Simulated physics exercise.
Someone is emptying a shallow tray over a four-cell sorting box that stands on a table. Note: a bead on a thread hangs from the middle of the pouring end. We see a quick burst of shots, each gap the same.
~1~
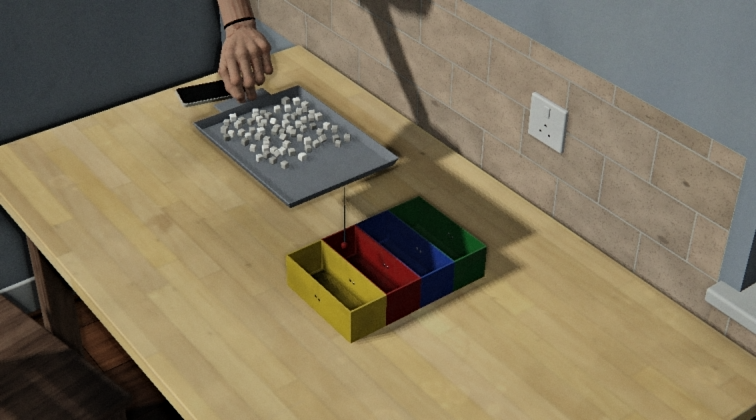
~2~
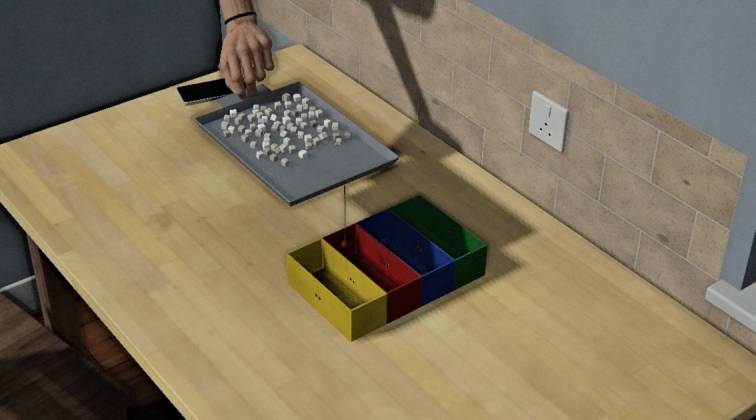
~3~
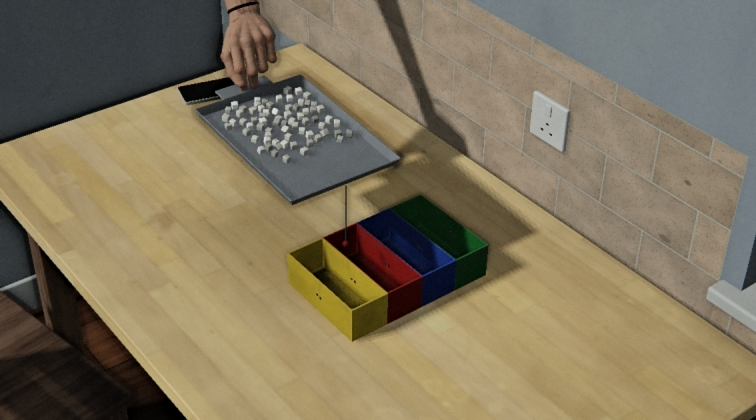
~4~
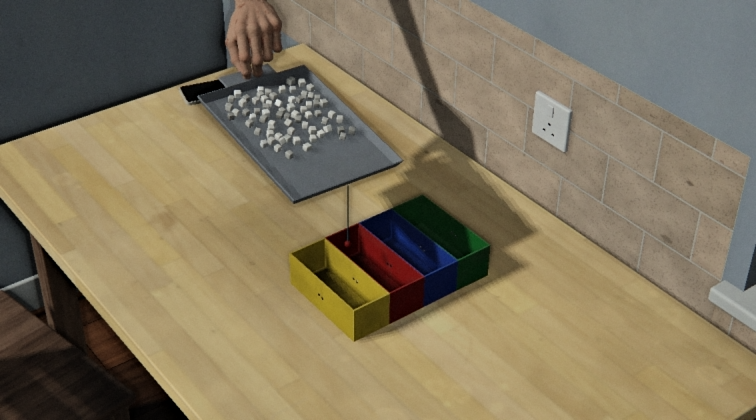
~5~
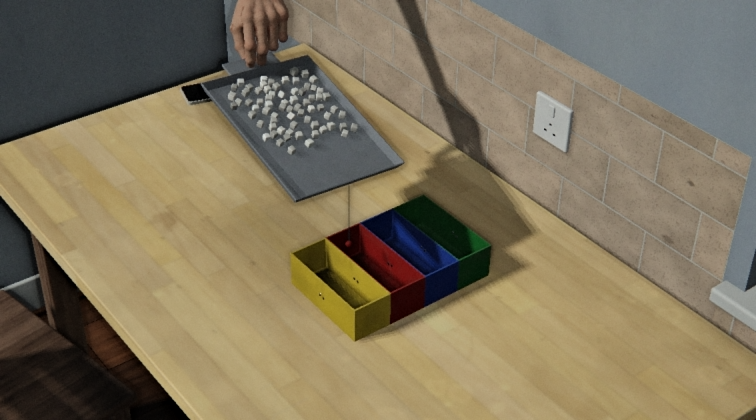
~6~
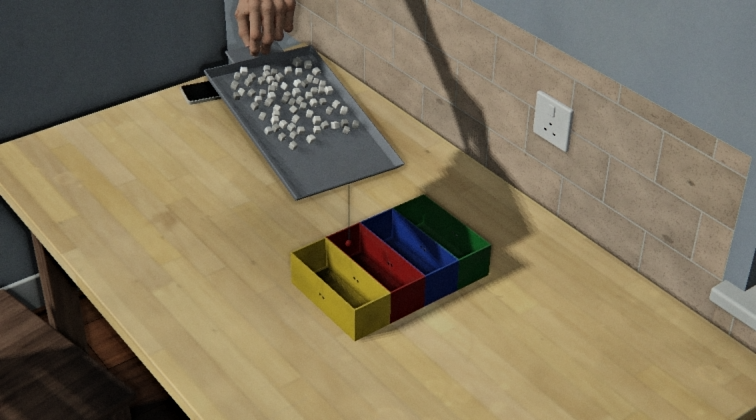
At the start, a hand holds the far end of a shallow gray tray of small white cubes above a table, near a sorting box with yellow, red, blue and green cells. The hand then gradually raises that end, tilting the tray toward the box, while the cubes stay clustered on it.
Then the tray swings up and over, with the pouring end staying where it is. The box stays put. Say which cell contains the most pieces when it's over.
It is the blue cell.
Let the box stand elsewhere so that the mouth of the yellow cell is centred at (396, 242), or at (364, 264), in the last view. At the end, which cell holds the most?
Yellow first, the cell in red second.
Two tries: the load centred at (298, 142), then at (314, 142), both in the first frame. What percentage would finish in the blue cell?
Roughly 50 per cent, then 60 per cent.
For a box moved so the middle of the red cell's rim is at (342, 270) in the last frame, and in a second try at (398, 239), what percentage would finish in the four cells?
Roughly 90 %, then roughly 90 %.
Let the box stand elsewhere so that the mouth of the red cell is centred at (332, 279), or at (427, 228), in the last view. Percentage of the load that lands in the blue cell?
Trial 1: 20 percent; trial 2: 0 percent.
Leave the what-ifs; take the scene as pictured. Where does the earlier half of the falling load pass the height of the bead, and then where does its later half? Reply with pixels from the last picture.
First roughly (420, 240), then roughly (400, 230).
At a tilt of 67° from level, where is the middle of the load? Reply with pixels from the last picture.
The middle of the load sits near (391, 179).
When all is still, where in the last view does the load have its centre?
Near pixel (421, 278).
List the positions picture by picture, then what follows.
In the first frame, corners of the pouring end at (290, 200) and (393, 157), level; middle of the load at (277, 128), sugar cubes; bead on its thread at (345, 246); yellow cell at (368, 316); red cell at (403, 299); blue cell at (437, 282); green cell at (469, 266).
In the second frame, corners of the pouring end at (291, 198) and (393, 156), level; middle of the load at (278, 125).
In the third frame, corners of the pouring end at (292, 197) and (395, 157), tipped barely, lowest at the right corner; middle of the load at (279, 119).
In the fourth frame, corners of the pouring end at (295, 196) and (397, 159), tipped a little, lowest at the right corner; middle of the load at (282, 111).
In the fifth frame, corners of the pouring end at (297, 195) and (399, 161), tipped clearly, lowest at the right corner; middle of the load at (285, 103).
In the sixth frame, corners of the pouring end at (298, 194) and (399, 162), tipped clearly, lowest at the right corner; middle of the load at (287, 95); yellow cell at (372, 314); red cell at (407, 297); blue cell at (441, 280); green cell at (474, 264).
Soon after the last picture, tray tipped steeply; about half on the tray; a small part in the blue cell; a stray few in the red cell; about half falling or outside the box.
A little later, tray tipped past a quarter turn; about two thirds in the blue cell; about a quarter in the red cell; a small part in the green cell; a stray few in the yellow cell; a small part falling or outside the box.
Later still, tray tipped past a quarter turn; about two thirds in the blue cell; about a quarter in the red cell; a small part in the green cell; a stray few in the yellow cell; a small part falling or outside the box.
At rest, tray tipped past a quarter turn; about two thirds in the blue cell; about a quarter in the red cell; a small part in the green cell; a stray few in the yellow cell; a small part outside the box.
